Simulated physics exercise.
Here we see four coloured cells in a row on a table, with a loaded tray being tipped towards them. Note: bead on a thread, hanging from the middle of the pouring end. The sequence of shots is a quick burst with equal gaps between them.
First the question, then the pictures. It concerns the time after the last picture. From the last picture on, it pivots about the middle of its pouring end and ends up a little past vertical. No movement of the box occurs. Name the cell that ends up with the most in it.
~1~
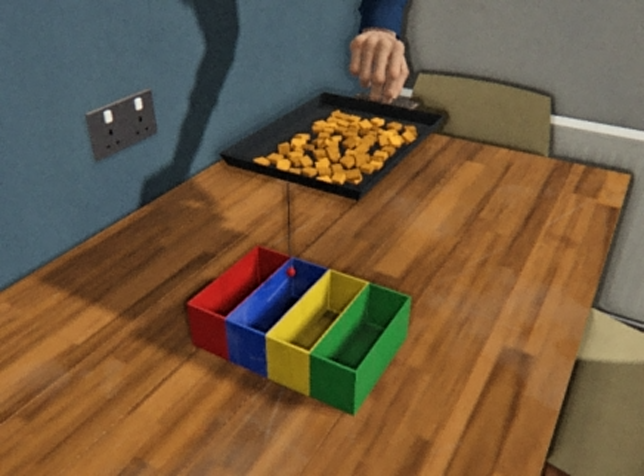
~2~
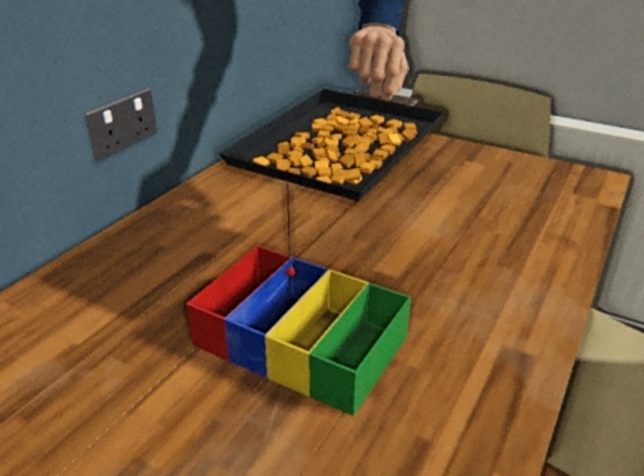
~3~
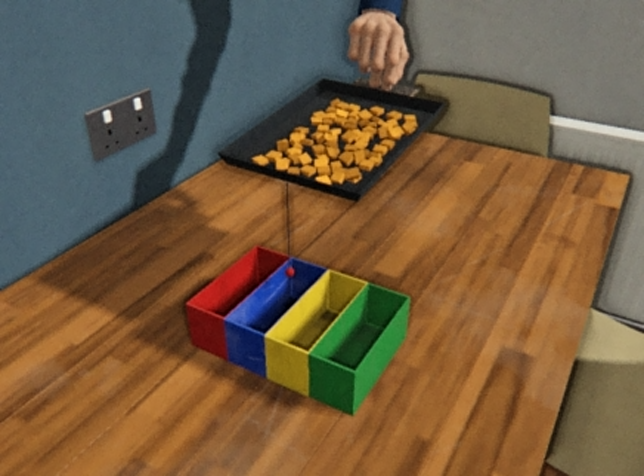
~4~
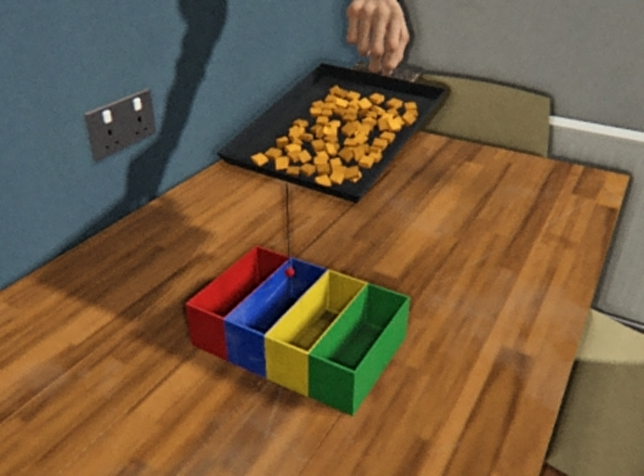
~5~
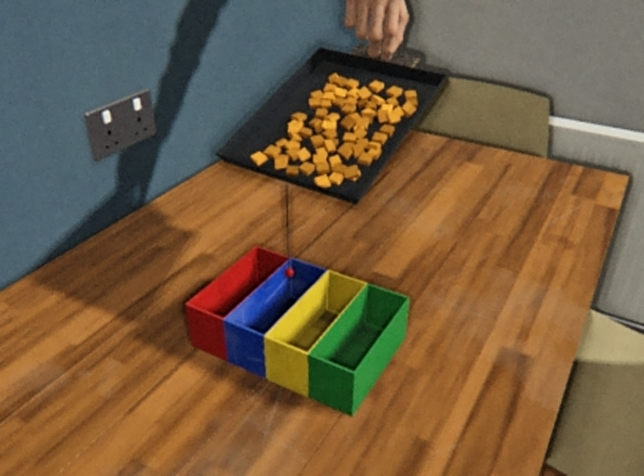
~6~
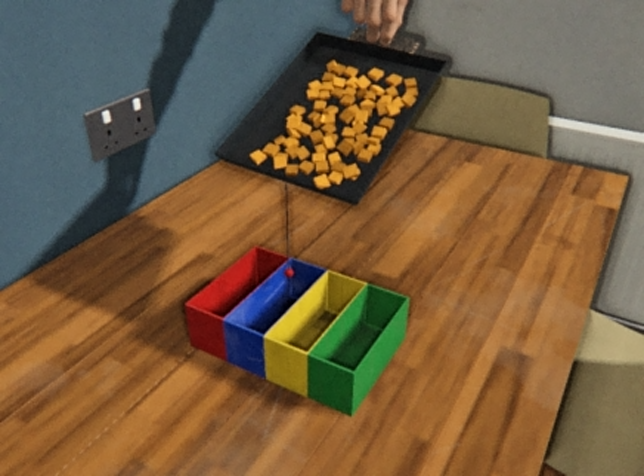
Most ends up in the yellow cell.
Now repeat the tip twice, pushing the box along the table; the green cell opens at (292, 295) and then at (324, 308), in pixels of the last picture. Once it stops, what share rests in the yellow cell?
About 10 per cent, then about 30 per cent.
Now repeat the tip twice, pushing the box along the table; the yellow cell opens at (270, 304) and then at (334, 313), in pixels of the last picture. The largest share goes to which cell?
The green cell, then the cell in yellow.
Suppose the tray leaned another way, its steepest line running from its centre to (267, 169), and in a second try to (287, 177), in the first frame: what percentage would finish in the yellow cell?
For the first aim it is 0 in a hundred, for the second 20 in a hundred.
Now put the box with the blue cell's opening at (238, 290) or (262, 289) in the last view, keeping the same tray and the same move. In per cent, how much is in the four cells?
First about 80, then 90 per cent.
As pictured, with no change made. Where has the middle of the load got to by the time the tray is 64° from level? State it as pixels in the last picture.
The middle of the pieces shows up near (317, 171).
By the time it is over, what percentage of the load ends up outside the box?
I'd put it close to 0 per cent.
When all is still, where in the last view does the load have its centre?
Near (298, 359).
Soon after the last picture, tray tipped steeply; nearly all on the tray; a small part falling or outside the box.
A little later, tray tipped right over; a small part on the tray; about a third in the yellow cell; about a quarter in the green cell; about a quarter in the blue cell; a stray few in the red cell; about a quarter falling or outside the box.
Later still, tray tipped past a quarter turn; about half in the yellow cell; about a quarter in the blue cell; about a quarter in the green cell; a small part in the red cell; a stray few falling or outside the box.
At rest, tray tipped past a quarter turn; about half in the yellow cell; about a quarter in the blue cell; about a quarter in the green cell; a small part in the red cell; a stray few outside the box.
